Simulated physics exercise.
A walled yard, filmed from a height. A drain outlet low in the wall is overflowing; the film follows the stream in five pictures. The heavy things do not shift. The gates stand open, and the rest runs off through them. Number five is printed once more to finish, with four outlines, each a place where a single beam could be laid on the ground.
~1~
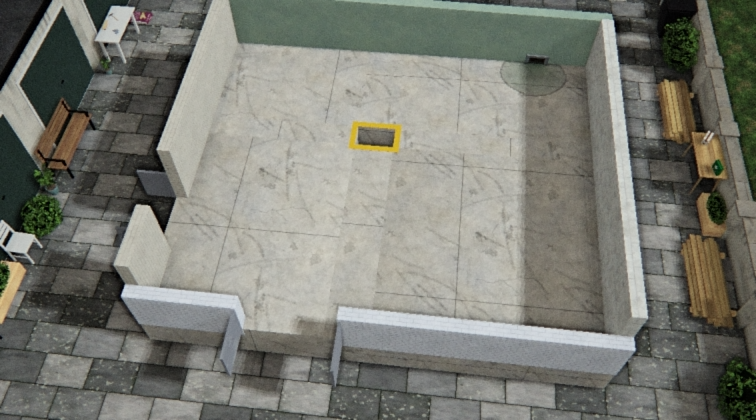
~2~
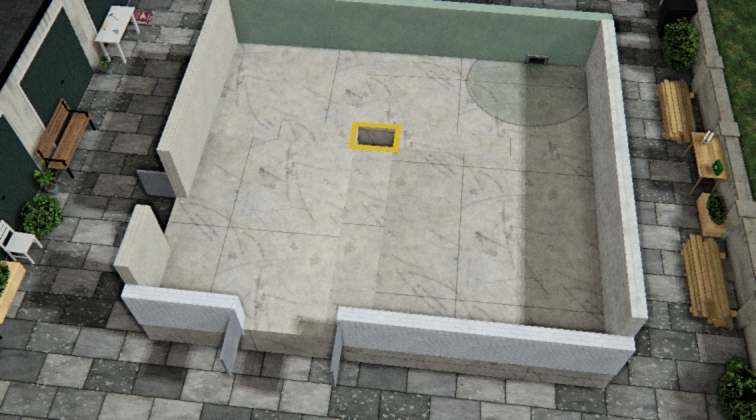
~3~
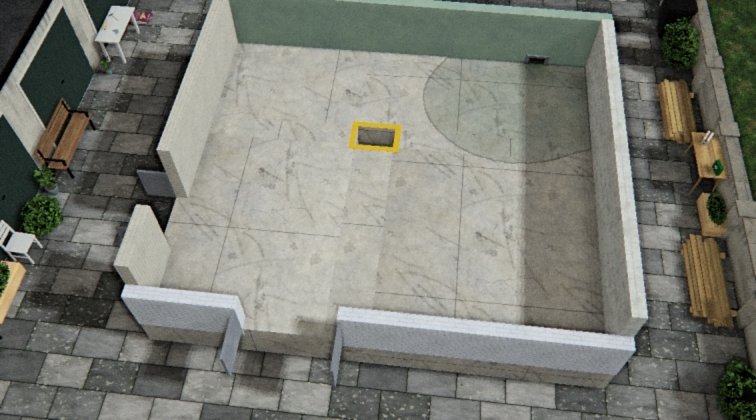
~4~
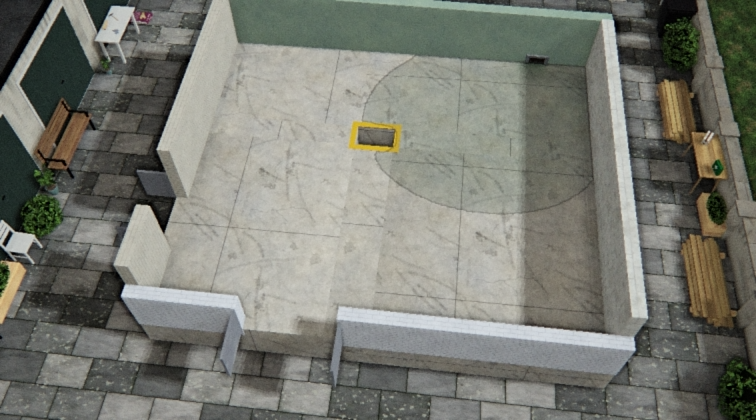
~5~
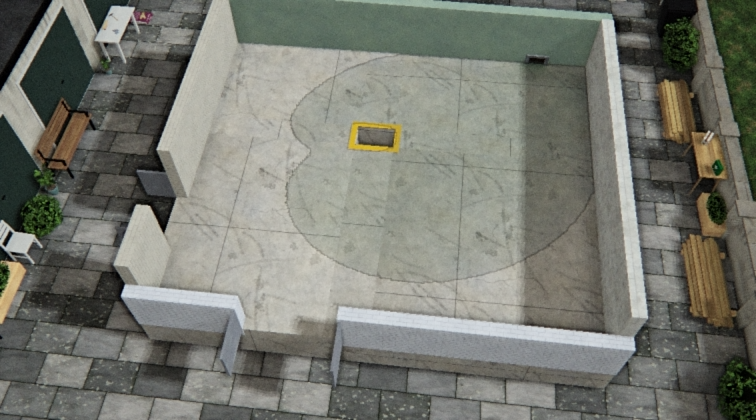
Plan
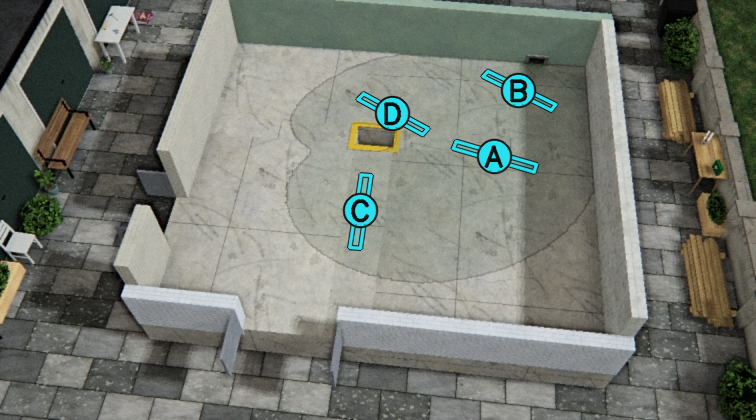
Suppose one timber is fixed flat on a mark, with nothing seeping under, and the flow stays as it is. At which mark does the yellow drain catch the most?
The answer is position A.
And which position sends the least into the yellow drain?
It is D.
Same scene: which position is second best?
That would be C.
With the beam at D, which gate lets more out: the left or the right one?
The left gate.
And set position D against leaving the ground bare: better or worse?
Position D is worse.
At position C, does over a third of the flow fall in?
No, it does not.
On the marked copy, A from (454, 144) to (535, 168); B from (485, 73) to (553, 107); C from (355, 247) to (366, 175); D from (360, 96) to (425, 131).
If A is chosen, about 29 % of the stream goes into the yellow drain, about 68 % out by the gates.
If B is chosen, about 11 % of the stream goes into the yellow drain, about 87 % out by the gates.
If C is chosen, about 19 % of the stream goes into the yellow drain, about 78 % out by the gates.
If D is chosen, about 5 % of the stream goes into the yellow drain, about 93 % out by the gates.
